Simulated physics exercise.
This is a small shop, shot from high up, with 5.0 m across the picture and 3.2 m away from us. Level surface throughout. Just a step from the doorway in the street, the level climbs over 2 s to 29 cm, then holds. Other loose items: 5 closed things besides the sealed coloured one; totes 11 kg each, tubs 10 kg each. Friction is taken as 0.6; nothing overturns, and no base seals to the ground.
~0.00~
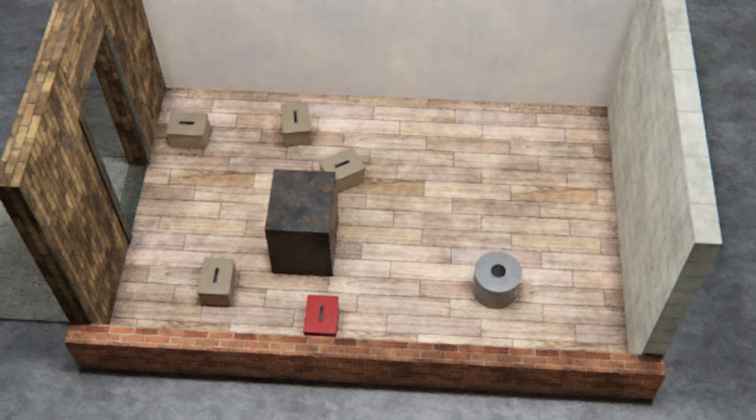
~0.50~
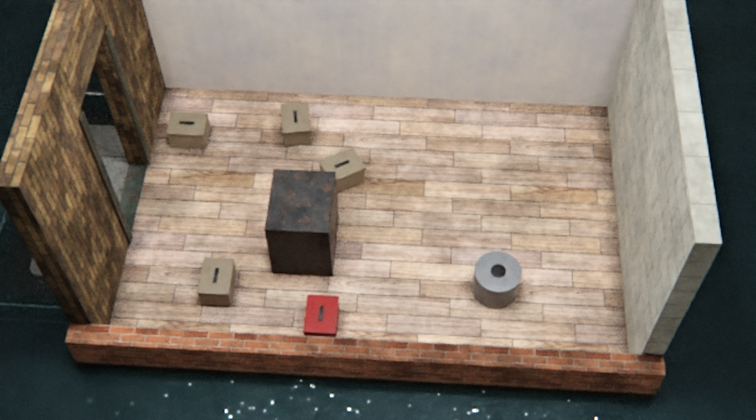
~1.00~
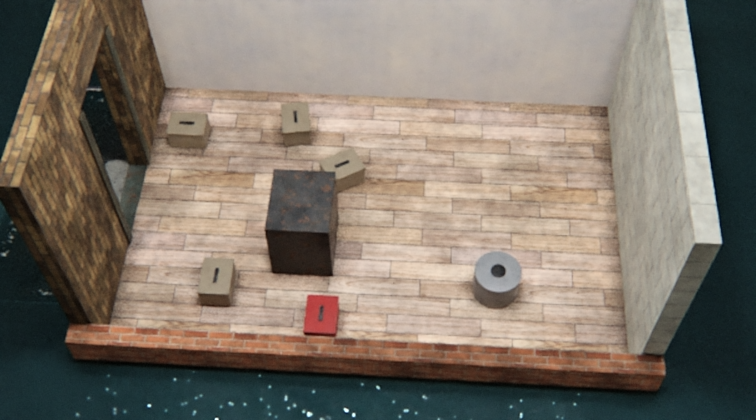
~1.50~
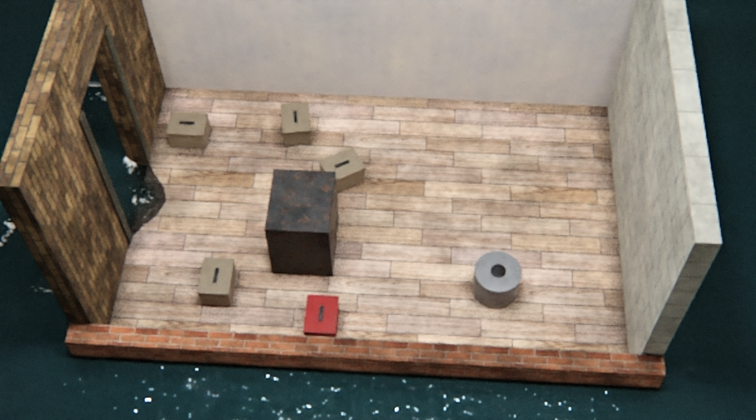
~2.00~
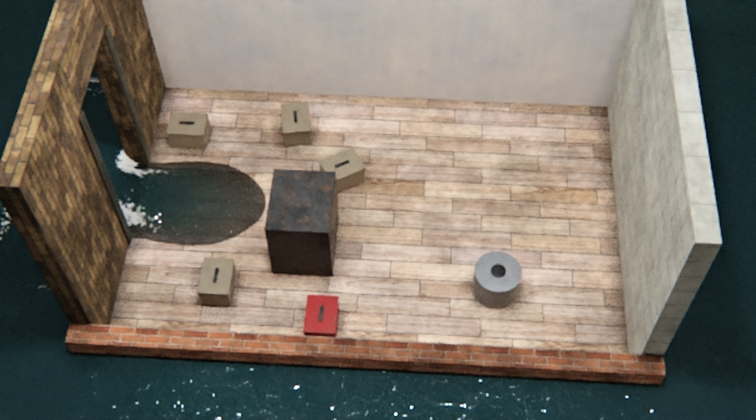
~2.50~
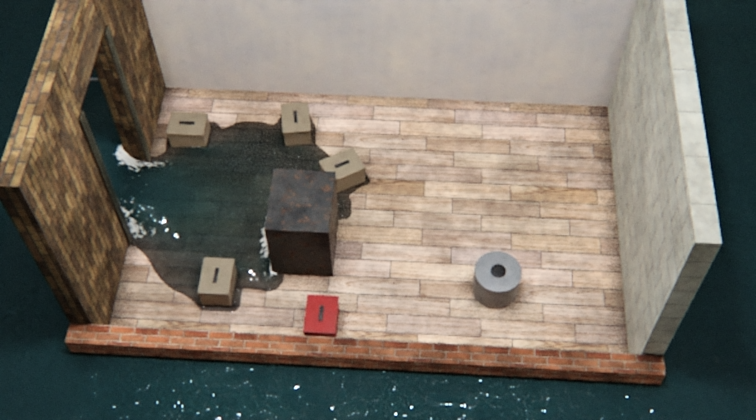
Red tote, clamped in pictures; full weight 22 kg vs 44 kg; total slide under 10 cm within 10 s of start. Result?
I'd say the half-size load is fine.
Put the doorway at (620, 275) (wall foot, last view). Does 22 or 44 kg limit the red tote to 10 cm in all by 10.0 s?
Then only the heavier mass works.
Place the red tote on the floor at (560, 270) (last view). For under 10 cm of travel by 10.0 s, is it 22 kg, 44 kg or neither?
Looking at the loads, both keep it.
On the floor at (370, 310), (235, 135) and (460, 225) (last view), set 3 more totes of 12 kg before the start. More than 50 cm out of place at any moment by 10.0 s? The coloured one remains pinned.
In turn: Within it, within it, within it.
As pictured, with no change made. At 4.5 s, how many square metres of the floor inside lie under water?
About 13 m2.
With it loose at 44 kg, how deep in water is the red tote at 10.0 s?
About 10 cm.
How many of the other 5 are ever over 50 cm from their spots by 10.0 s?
The total is 3.
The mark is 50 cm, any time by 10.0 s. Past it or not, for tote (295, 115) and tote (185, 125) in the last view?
Beyond, below.
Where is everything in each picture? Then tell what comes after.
The first frame shows the red tote at (321, 314) rests on the ground; 0.0 m2 under water; 0 of 6 have shifted.
The second frame shows the red tote at (321, 314) rests on the ground; water covers 0.0 m2; 0 of 6 have shifted.
The third frame shows the red tote at (321, 314), on the bottom; water covers 0.0 m2; 0 of 6 have shifted.
The fourth frame shows the red tote at (321, 314), on the bottom; 0.1 m2 under water; 0 of 6 have shifted.
The fifth frame shows the red tote at (321, 314) rests on the ground; water covers 1.1 m2; 0 of 6 have shifted.
The sixth frame shows the red tote at (321, 314), on the bottom; 3.0 m2 under water; 0 of 6 have shifted.
After 3.5 s the red tote would be 0 cm from its start with 22 kg and 0 cm from its start with 44 kg; 4 cm of water round it then.
After 4.5 s the red tote would be 0 cm from its start with 22 kg and 0 cm from its start with 44 kg; 6 cm of water round it then.
After 7.0 s the red tote would be 0 cm from its start with 22 kg and 0 cm from its start with 44 kg; 7 cm of water round it then.
After 10.0 s the red tote would be 0 cm from its start with 22 kg and 0 cm from its start with 44 kg; 10 cm of water round it then.
